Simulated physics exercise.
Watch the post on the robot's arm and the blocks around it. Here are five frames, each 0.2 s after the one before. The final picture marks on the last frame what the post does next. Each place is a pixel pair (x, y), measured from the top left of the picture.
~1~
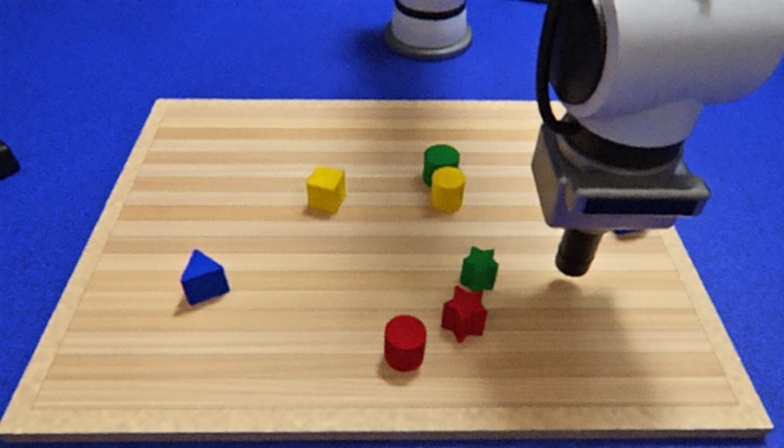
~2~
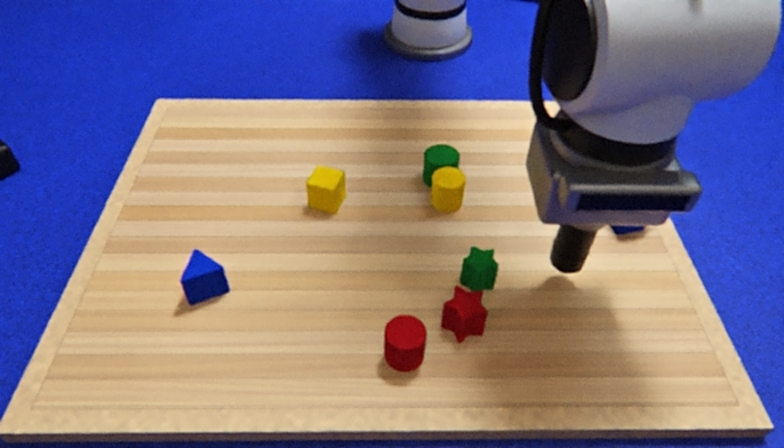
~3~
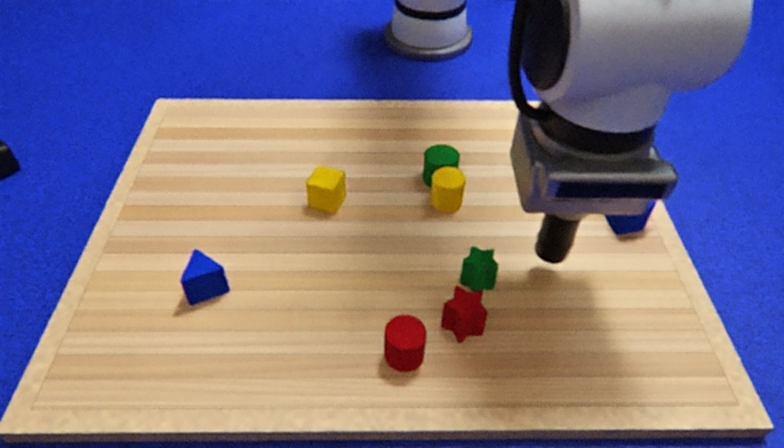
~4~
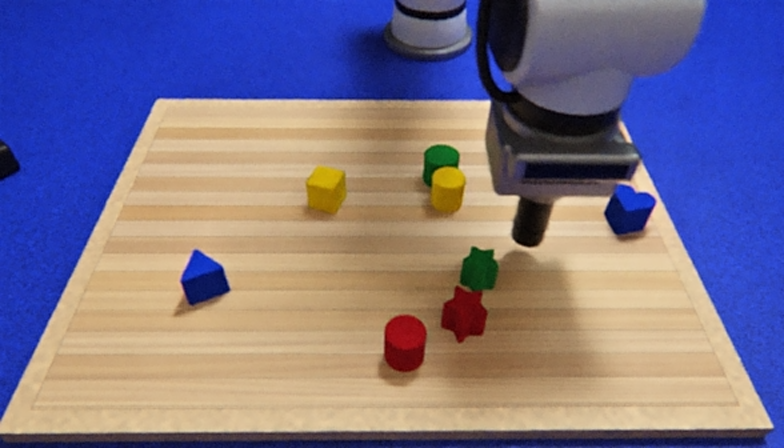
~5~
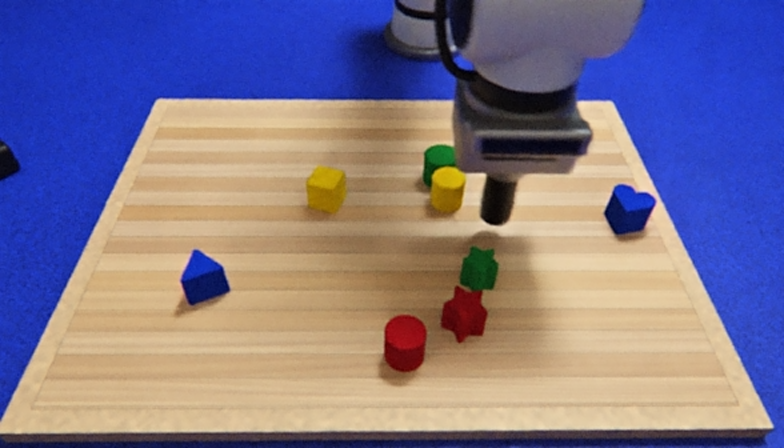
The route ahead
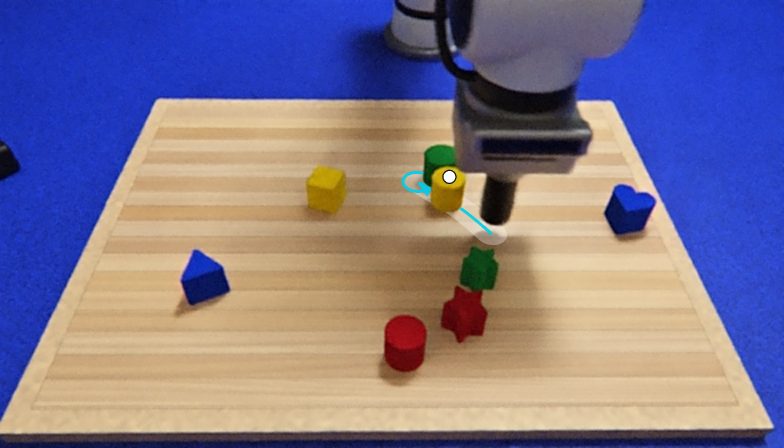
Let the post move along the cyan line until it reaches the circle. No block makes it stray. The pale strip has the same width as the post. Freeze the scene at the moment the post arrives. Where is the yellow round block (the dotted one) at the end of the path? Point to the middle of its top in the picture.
Around (389, 151).
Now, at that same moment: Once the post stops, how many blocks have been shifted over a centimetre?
Once the path ends, two blocks will have shifted.
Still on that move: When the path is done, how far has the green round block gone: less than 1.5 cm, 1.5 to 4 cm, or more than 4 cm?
Result: 1.5-4 cm.
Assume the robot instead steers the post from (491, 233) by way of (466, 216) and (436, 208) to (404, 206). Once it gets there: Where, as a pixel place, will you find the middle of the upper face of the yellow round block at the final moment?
For the centre of its top, I'd go with (406, 161).
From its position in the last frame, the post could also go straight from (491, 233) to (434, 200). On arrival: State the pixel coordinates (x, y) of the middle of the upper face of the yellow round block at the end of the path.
In the picture, that point is around (418, 158).
Path on the board, from (491, 233) over (468, 214) and (442, 197) to (417, 182); the dot is on the yellow round block.
The first path, step by step. One third of the way, post (469, 196); green round block (440, 152); yellow round block (444, 174).
Two thirds of the way, post (444, 179); green round block (430, 142); yellow round block (417, 162).
At the end, post (418, 165); green round block (428, 138); yellow round block (389, 151); green star in place.
